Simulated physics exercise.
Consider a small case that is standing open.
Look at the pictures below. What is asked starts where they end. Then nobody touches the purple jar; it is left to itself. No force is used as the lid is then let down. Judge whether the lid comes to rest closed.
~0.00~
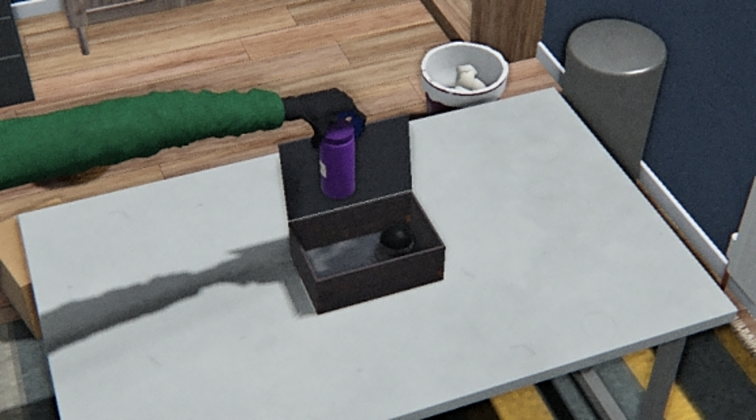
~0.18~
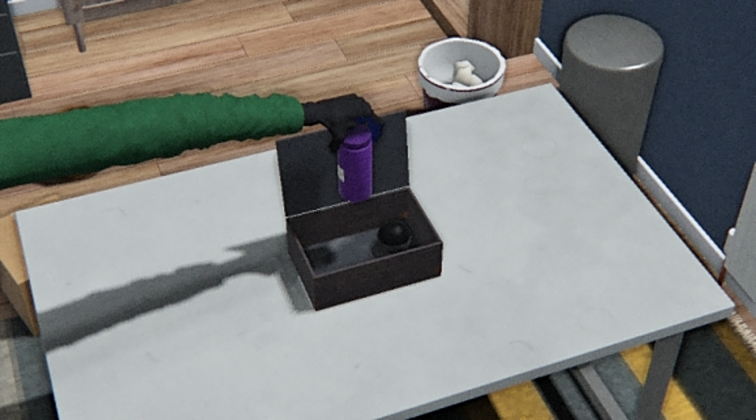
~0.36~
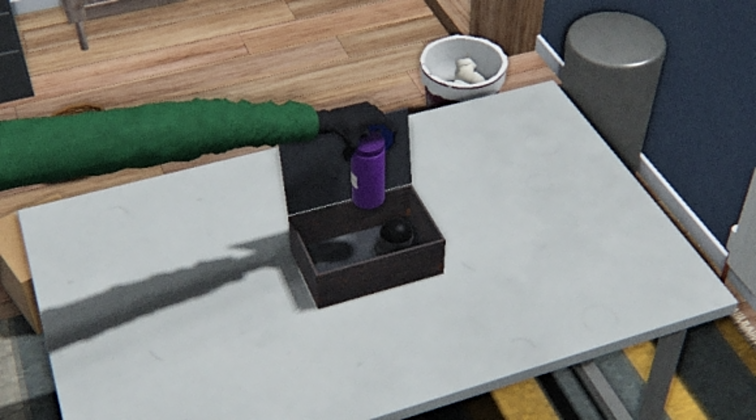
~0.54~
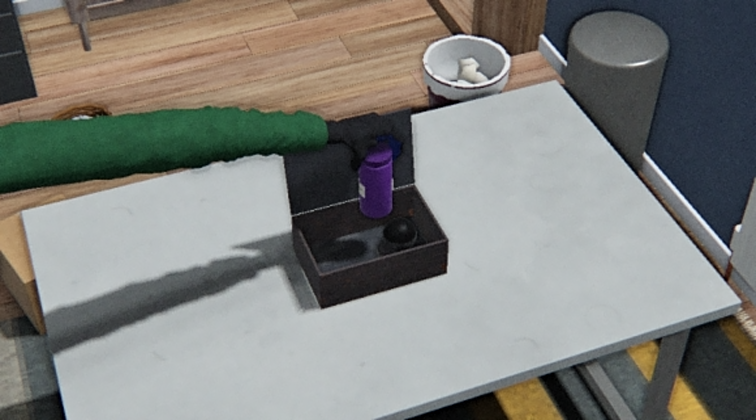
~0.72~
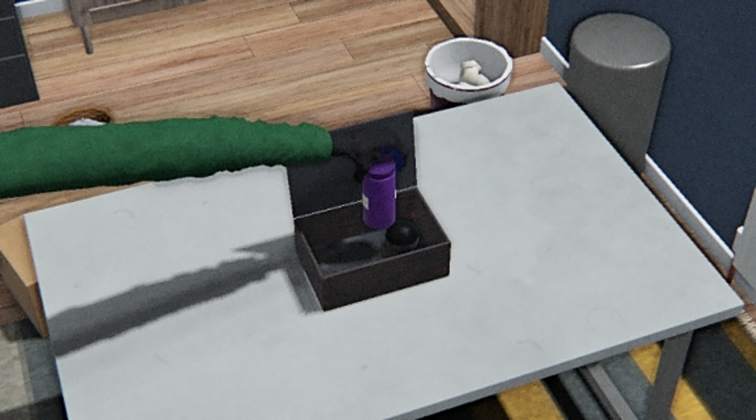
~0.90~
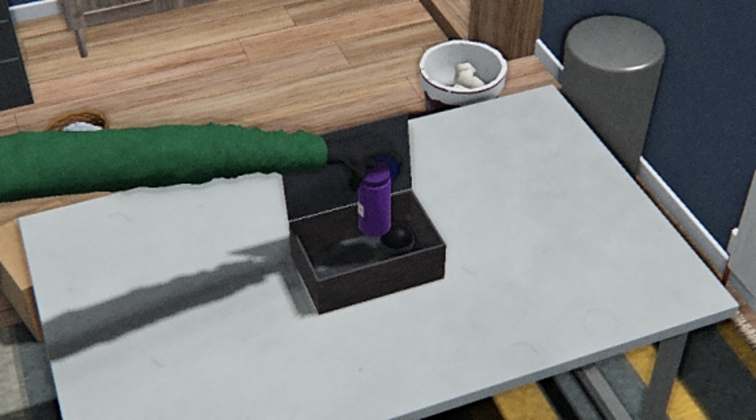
The lid lies on the box.
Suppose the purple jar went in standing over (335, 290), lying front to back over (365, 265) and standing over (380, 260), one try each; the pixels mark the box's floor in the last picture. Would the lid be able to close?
So: First go, the lid can't get down; second go, it gets all the way down; third go, it gets all the way down.
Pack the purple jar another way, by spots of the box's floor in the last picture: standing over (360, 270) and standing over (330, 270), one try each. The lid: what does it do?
The lid stays partly open the first time and stays partly open the second time.
After 1.80 s, lid starting down; purple jar on its side near (353, 265); black ball rolled a little.
After 2.60 s, lid 46° above the rim; purple jar on its side near (356, 274); black ball rolled a little.
At rest (3.4 s), lid shut; tipped over in the box, purple jar; black ball in place. Seen from the same camera at the end, purple jar near (356, 274).
